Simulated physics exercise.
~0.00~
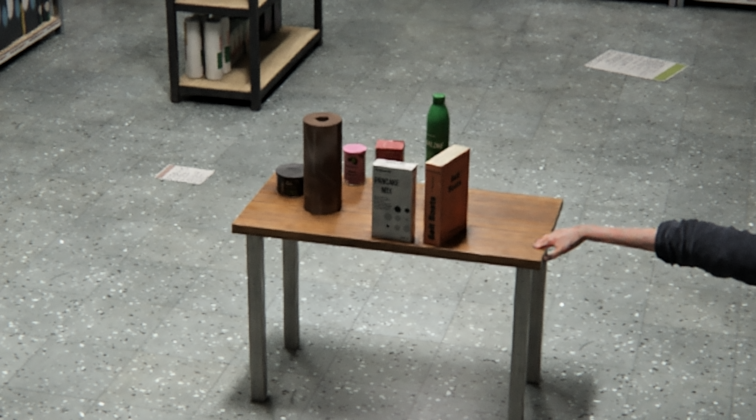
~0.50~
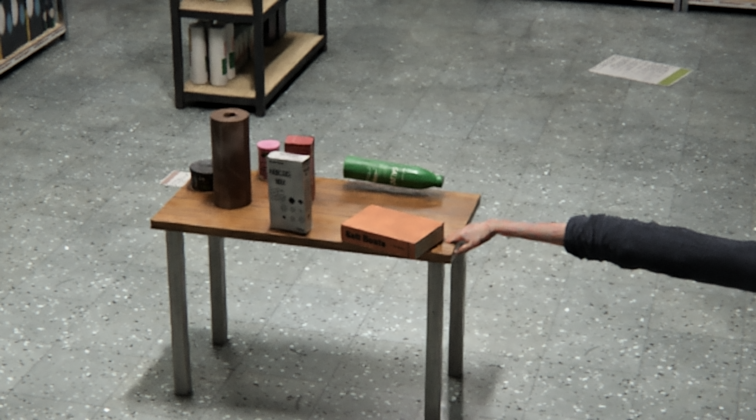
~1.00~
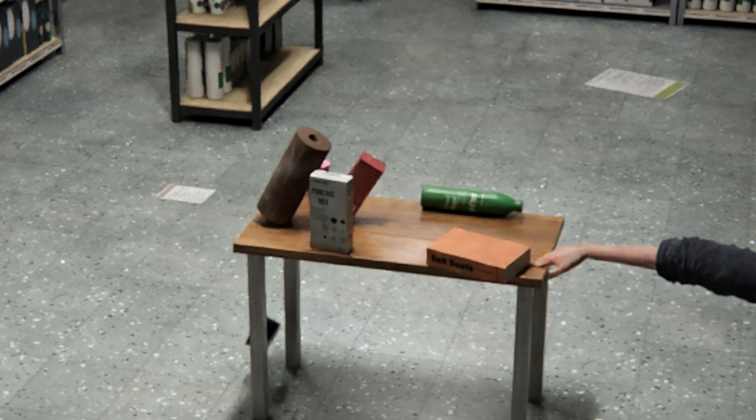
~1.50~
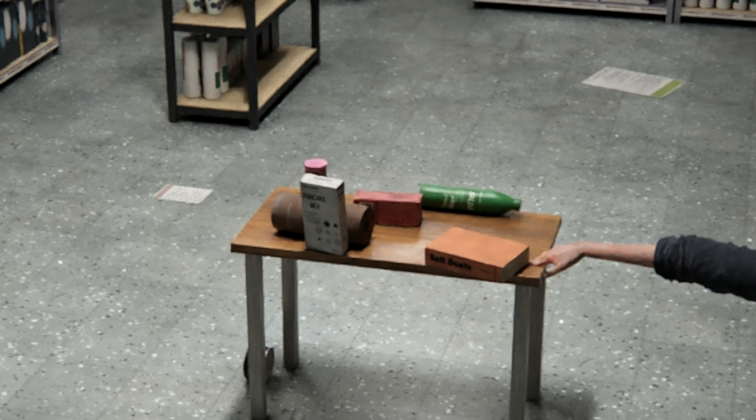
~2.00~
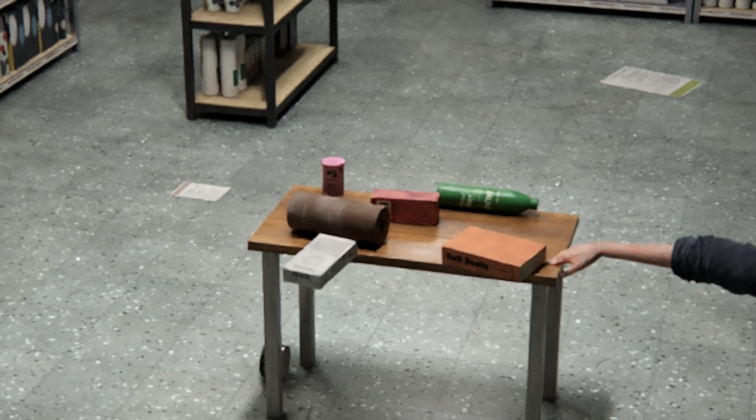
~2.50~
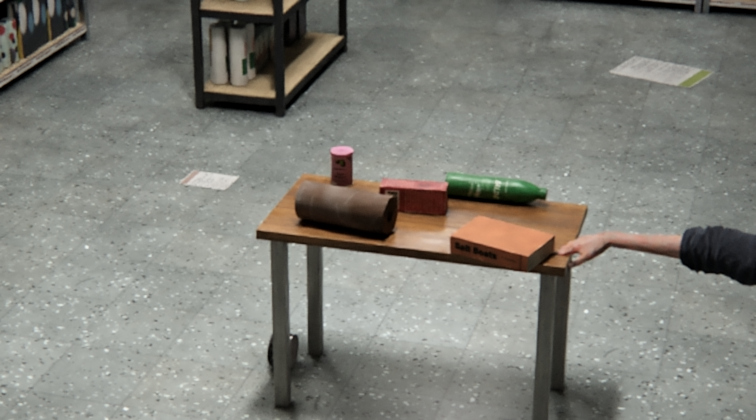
In the video, a hand pulls a small table left and then back right, toppling a green bottle, orange book, red carton and brown roll, while a black tub and a white packet fall off and a pink tin stays upright on top.
